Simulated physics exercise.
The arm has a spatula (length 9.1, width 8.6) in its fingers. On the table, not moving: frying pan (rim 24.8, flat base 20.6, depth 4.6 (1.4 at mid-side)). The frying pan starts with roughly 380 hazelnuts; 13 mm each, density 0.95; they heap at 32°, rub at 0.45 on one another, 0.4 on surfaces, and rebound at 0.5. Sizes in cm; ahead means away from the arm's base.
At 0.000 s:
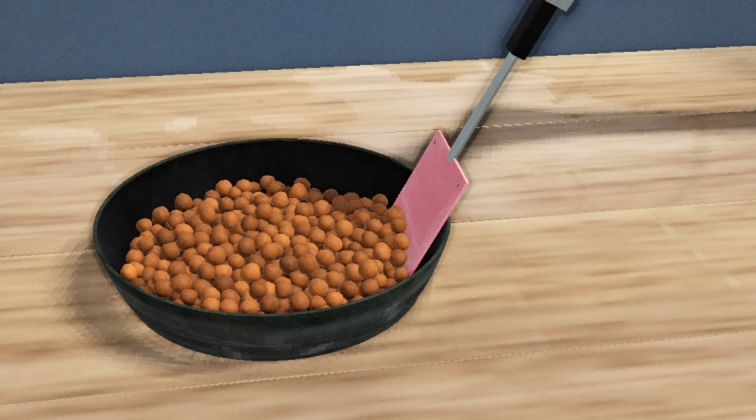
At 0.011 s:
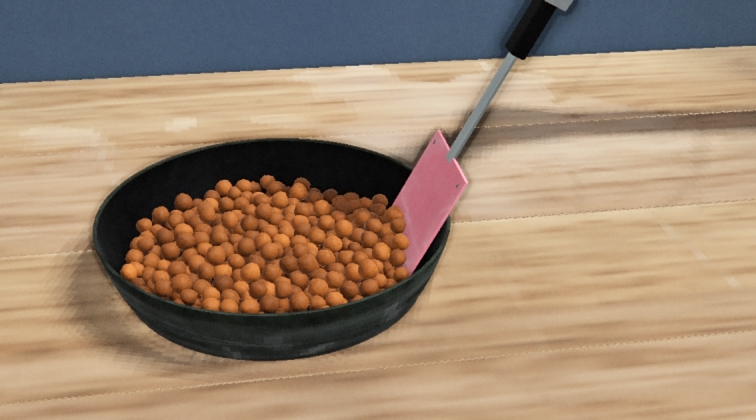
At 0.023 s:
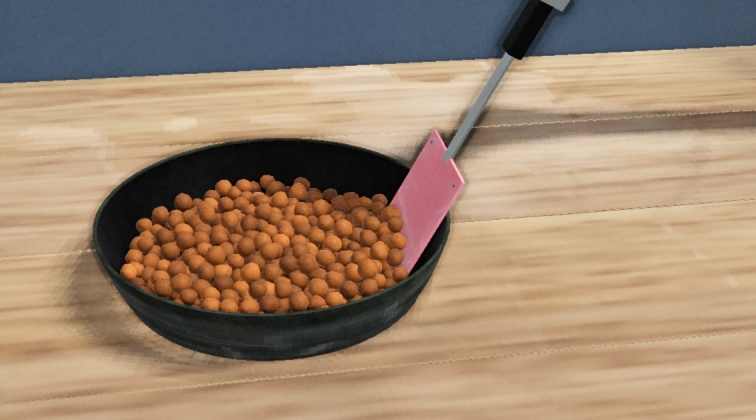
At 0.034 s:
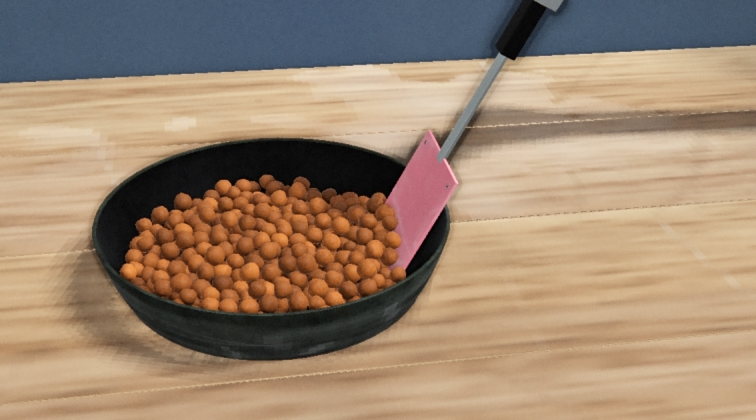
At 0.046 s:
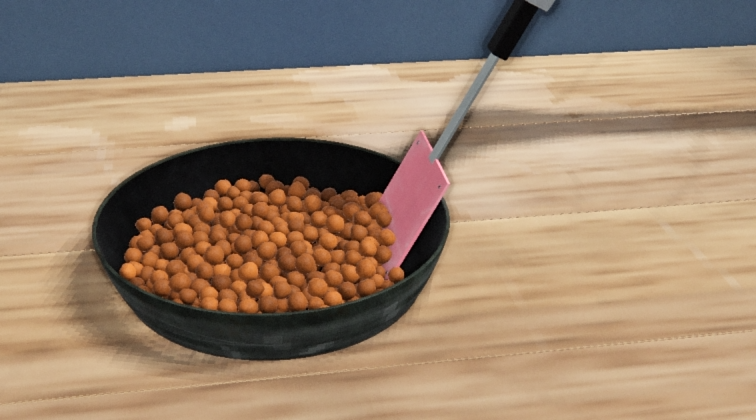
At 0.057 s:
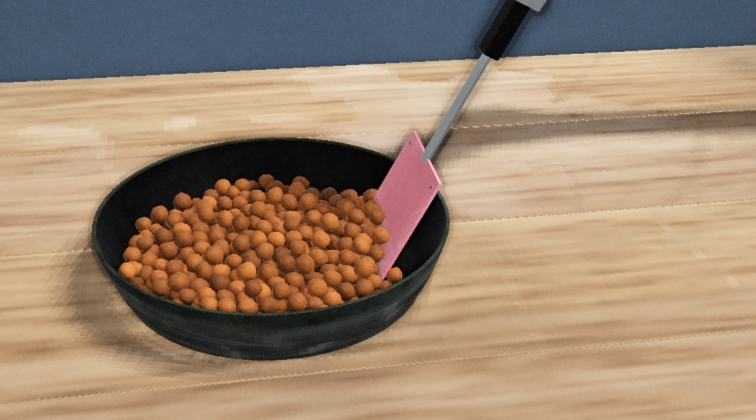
In the video, a pink spatula with a black handle stands tilted at the right side of a dark frying pan full of round brown hazelnuts, then moves slightly left, nudging the nearest ones, while the pan stays still.
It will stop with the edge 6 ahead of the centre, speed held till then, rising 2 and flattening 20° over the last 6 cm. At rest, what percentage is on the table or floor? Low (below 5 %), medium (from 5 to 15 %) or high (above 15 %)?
Answer: Low; below 5 % of the hazelnuts finish on the table or floor.
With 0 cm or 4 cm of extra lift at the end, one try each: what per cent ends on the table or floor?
About 0 and 0 per cent.
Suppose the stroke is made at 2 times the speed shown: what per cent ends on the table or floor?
Some 10 per cent.
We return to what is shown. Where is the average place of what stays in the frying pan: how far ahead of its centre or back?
About 4.0 cm ahead.
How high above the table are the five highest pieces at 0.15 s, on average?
About 5 cm.
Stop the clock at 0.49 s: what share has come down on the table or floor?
Roughly 0 per cent.
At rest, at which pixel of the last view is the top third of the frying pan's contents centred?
Around (167, 233).
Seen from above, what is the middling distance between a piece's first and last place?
Some 3 cm.
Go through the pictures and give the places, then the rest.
The first picture shows spatula top edge at (453, 155), sloping 62°; upper third of the load around (282, 244), from x 130 to 405, top at y 185; 385 in the frying pan.
The second picture shows spatula top edge at (452, 155), sloping 62°; upper third of the load around (282, 244), from x 130 to 405, top at y 185.
The third picture shows spatula top edge at (449, 155), sloping 62°; upper third of the load around (285, 243), from x 130 to 405, top at y 185.
The fourth picture shows spatula top edge at (443, 155), sloping 62°; upper third of the load around (288, 242), from x 130 to 400, top at y 185.
The fifth picture shows spatula top edge at (435, 156), sloping 62°; upper third of the load around (291, 240), from x 130 to 400, top at y 185.
The sixth picture shows spatula top edge at (427, 156), sloping 62°; upper third of the load around (290, 240), from x 130 to 400, top at y 185; 385 in the frying pan.
By 0.15 s, sloping 62°, highest piece 6 above the table; 385 in the frying pan.
By 0.25 s, sloping 53°, highest piece 6 above the table; 385 in the frying pan.
By 0.49 s, sloping 42°, highest piece 5 above the table; 383 in the frying pan, 1 on the table or floor, 1 on the blade or in flight.
By 1.54 s, sloping 42°, highest piece 5 above the table; 383 in the frying pan, 2 on the table or floor.
Final count, 383 in the frying pan, 2 on the table or floor. That is 1 % on the table or floor.
